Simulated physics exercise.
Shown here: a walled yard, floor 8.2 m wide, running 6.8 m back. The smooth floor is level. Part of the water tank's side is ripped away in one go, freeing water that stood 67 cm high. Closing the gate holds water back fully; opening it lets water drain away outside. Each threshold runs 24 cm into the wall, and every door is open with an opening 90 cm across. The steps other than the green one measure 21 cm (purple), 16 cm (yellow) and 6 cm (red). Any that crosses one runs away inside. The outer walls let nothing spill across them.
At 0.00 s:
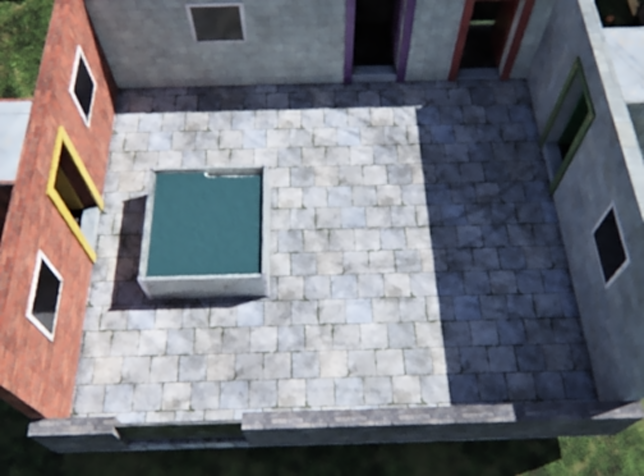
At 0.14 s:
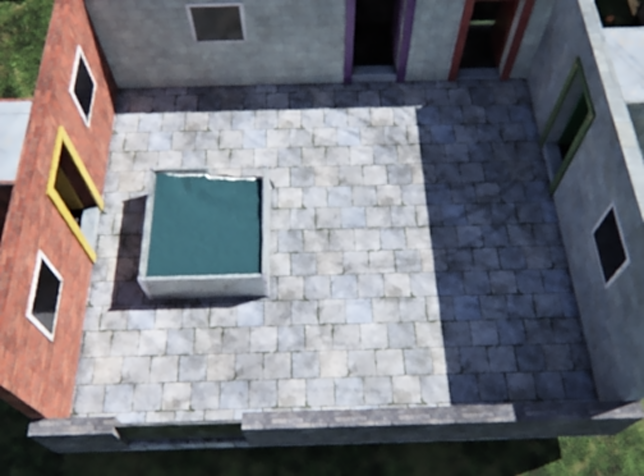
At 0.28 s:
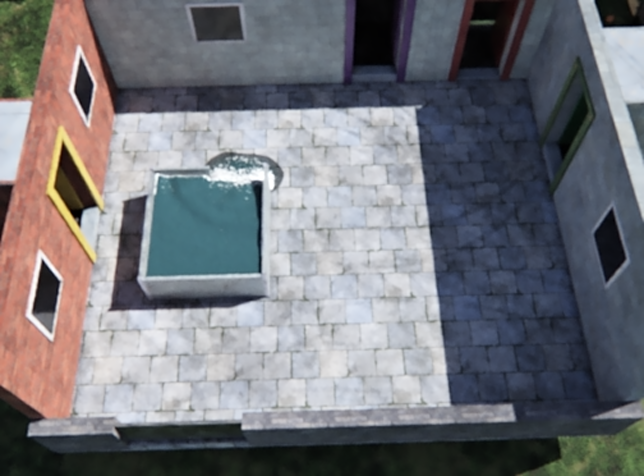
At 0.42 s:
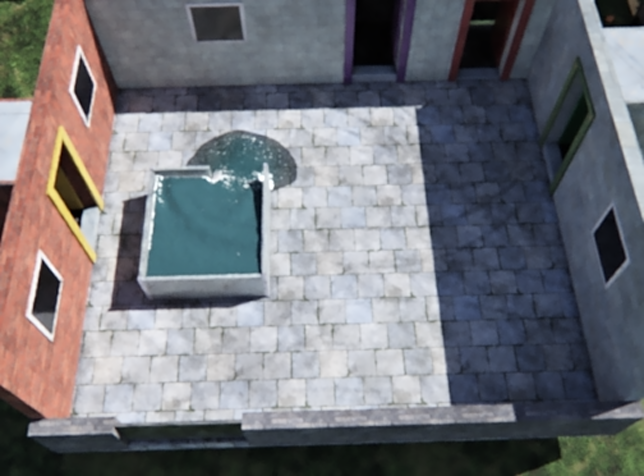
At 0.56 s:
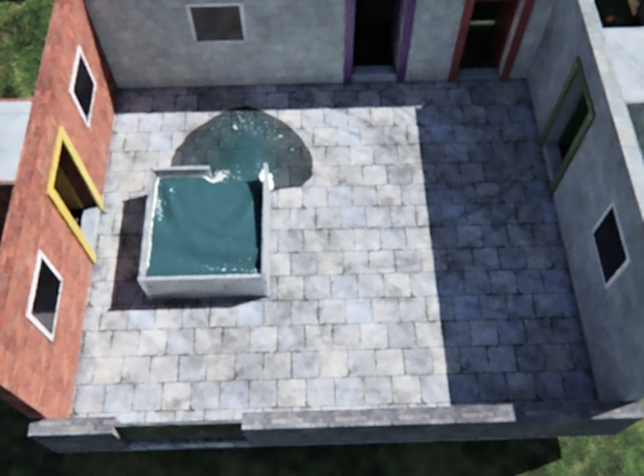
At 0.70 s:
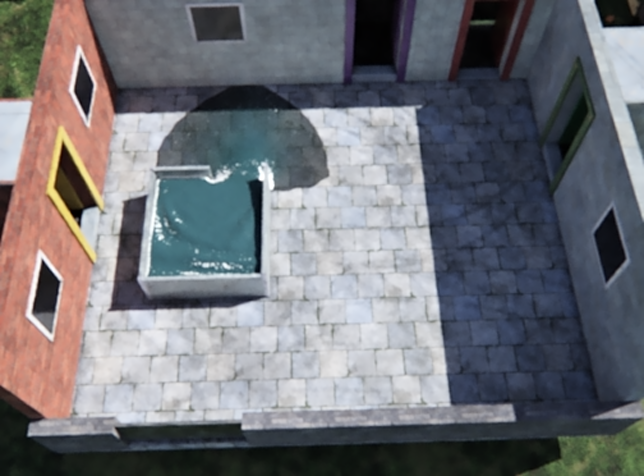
In a walled yard with a pale paved floor, a still tank of blue-green water breaks open at its far side, and water pours out, spreading across the paving in a widening dark fan toward the back wall.
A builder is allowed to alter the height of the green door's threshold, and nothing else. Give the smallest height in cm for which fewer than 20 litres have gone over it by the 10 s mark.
About 7 cm.
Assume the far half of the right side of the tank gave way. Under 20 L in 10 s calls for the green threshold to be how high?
The answer is some 13.5 cm.
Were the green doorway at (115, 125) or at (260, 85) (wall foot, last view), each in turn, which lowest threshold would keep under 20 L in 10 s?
You'd want about 15 cm there first, then about 26 cm.
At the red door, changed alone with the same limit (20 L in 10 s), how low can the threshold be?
At the red door you'd want roughly 7.5 cm.
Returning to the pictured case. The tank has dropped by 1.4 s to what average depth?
Averaged depth comes out at about 47 cm.
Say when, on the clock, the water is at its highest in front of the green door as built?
4.0 s.
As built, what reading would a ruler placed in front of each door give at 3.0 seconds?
In cm - green: 0, purple: 13, yellow: 0, red: 6.
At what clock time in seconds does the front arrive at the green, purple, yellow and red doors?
Door green: 3.6 seconds; door purple: 1.6 seconds; door yellow: 3.4 seconds; door red: 2.2 seconds.
After 1.4 s water covers 15 % of the floor, deepest (32 cm) near (242, 180); it has not reached the green door.
After 3.0 s water covers 25 % of the floor, deepest (28 cm) near (137, 93); it has not reached the green door.
After 10.0 s water covers 90 % of the floor, deepest (10 cm) near (69, 431); 6 cm at the green door, 0 litres in over its 18 cm threshold.
At the green door as built, the water arrived by 3.6 s and peaked near 12 cm at 4.2 s.
Run again over the same 10 s with other heights there, 28 litres in over 6 cm, 10 litres over 8 cm. The limit of 20 litres is kept from about 7 cm up.
